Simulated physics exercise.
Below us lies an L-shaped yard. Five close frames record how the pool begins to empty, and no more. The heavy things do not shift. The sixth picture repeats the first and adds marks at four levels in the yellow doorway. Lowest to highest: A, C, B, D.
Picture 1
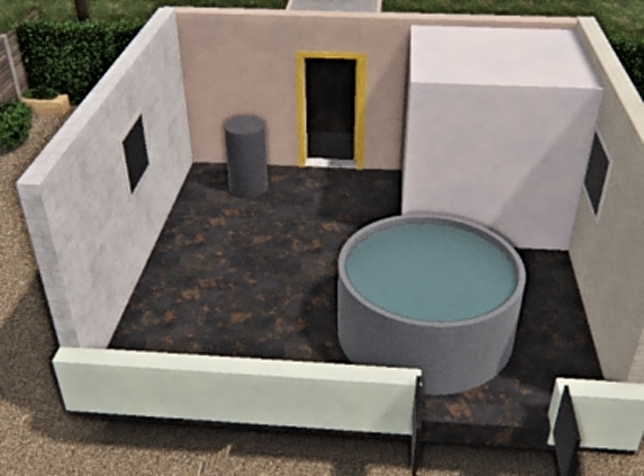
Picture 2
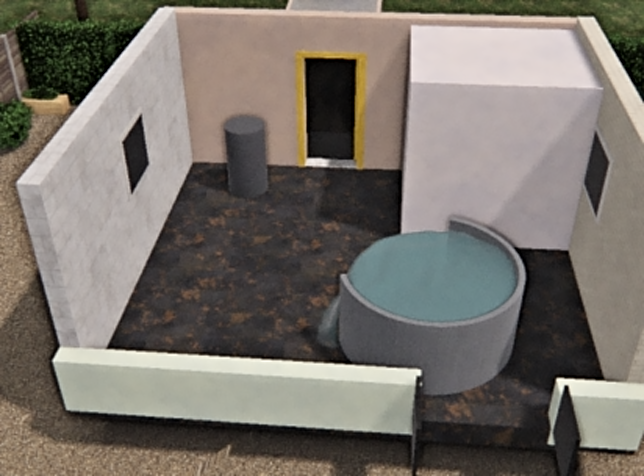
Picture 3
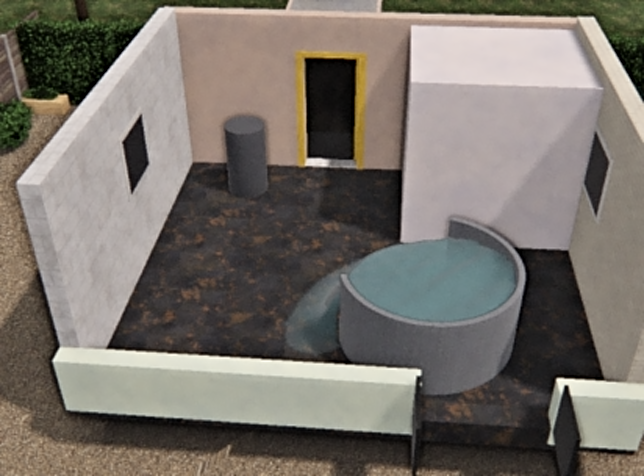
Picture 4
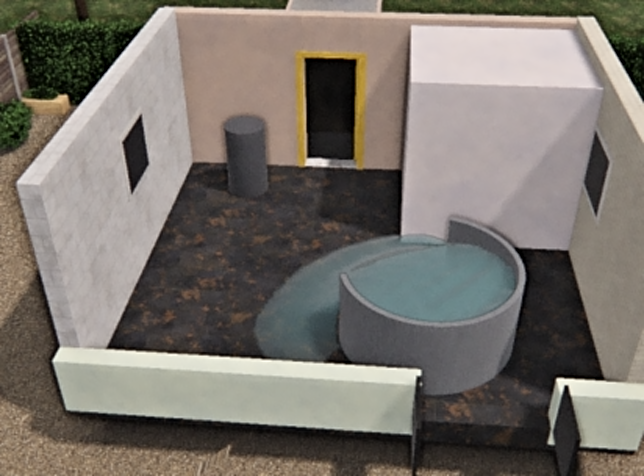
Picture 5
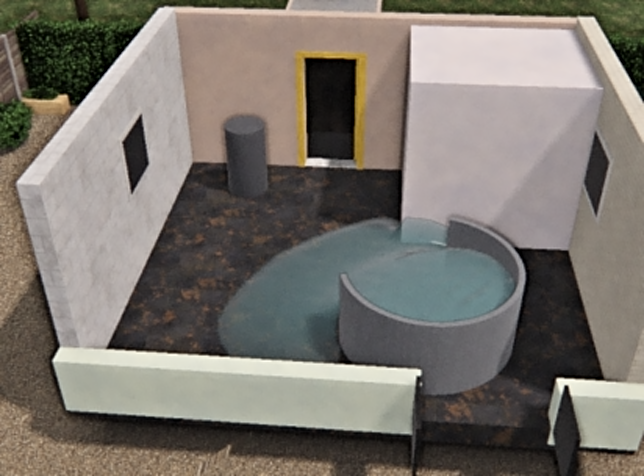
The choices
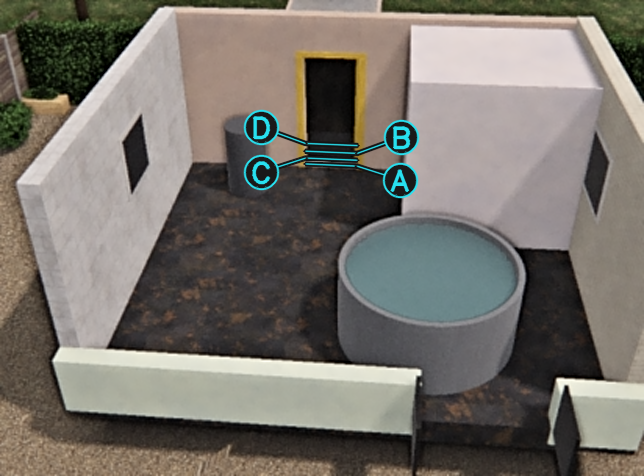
In a walled yard with a yellow-framed doorway, a round pool sat full and still until part of its wall disappeared, and water poured out and spread leftward across the dark ground.
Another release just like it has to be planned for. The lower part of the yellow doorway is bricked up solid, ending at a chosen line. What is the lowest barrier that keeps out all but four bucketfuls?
The limit is B.
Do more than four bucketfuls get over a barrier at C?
Yes, that goes wrong.
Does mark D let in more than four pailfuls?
No, that is safe.
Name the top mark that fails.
That would be C.
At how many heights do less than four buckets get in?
Two of them.
On the marked copy, A at (331, 165); B at (331, 152); C at (331, 159); D at (331, 144); from the bottom up A, C, B, D.
With A, dozens of bucketfuls pour in.
With B, a bucket or two gets in.
With C, about 11 bucketfuls get in.
With D, nothing gets over.
